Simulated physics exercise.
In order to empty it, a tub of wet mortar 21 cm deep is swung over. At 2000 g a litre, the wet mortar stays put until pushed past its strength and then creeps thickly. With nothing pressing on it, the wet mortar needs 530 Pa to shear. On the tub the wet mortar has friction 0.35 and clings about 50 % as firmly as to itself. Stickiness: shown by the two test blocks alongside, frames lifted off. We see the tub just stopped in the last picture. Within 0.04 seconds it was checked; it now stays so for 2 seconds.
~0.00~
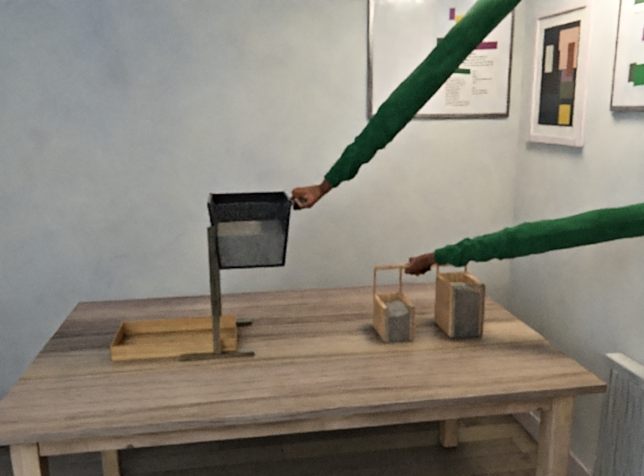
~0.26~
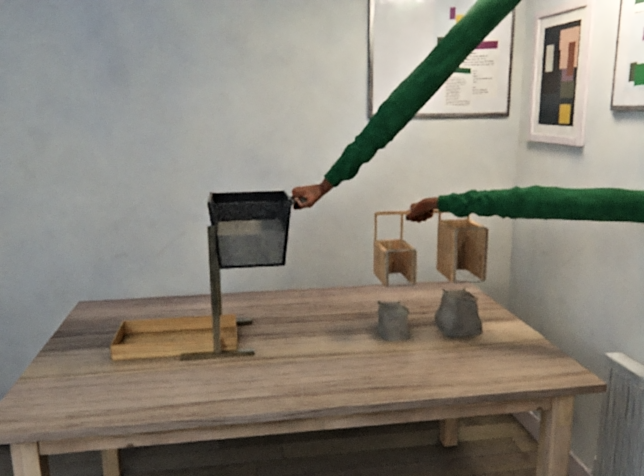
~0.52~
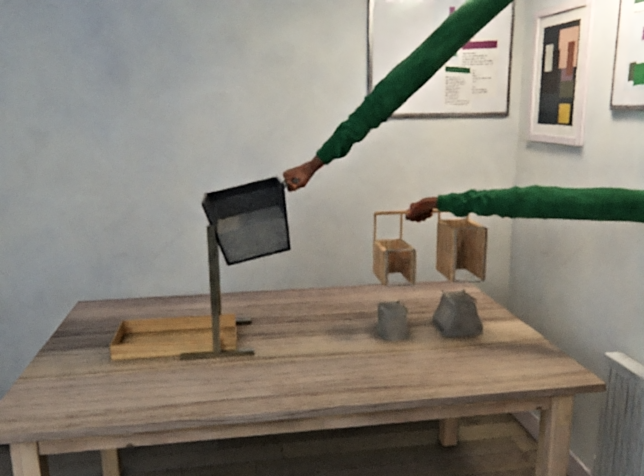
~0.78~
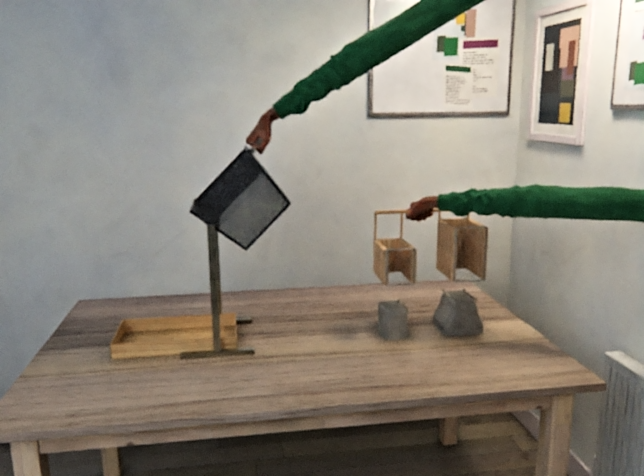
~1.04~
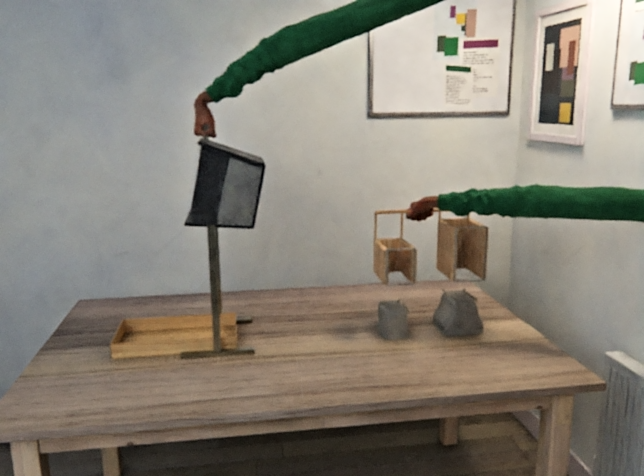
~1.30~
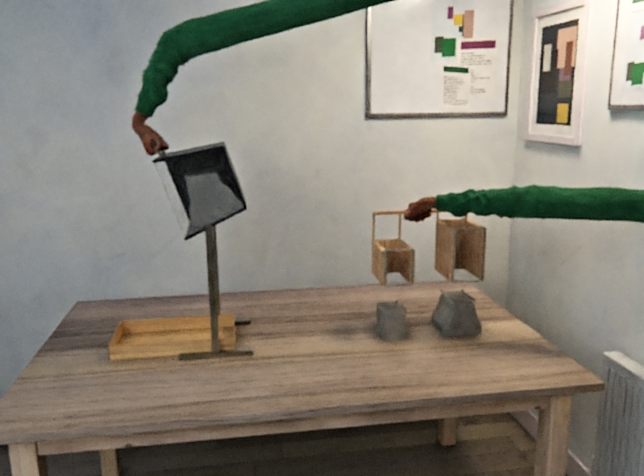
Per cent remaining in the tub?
Roughly 0 %.
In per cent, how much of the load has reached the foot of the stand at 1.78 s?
Near 65 per cent has got down by that time.
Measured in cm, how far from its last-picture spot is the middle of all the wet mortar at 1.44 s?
8 cm.
After 1.44 s, the tub is at 108 degrees and holds 76 %.
After 1.61 s, the tub is at 108 degrees and holds 23 %.
After 1.78 s, the tub is at 108 degrees and holds 0 %.
After 1.95 s, the tub is at 108 degrees and holds 0 %.
After 3.30 s, the tub is at 108 degrees and holds 0 %.
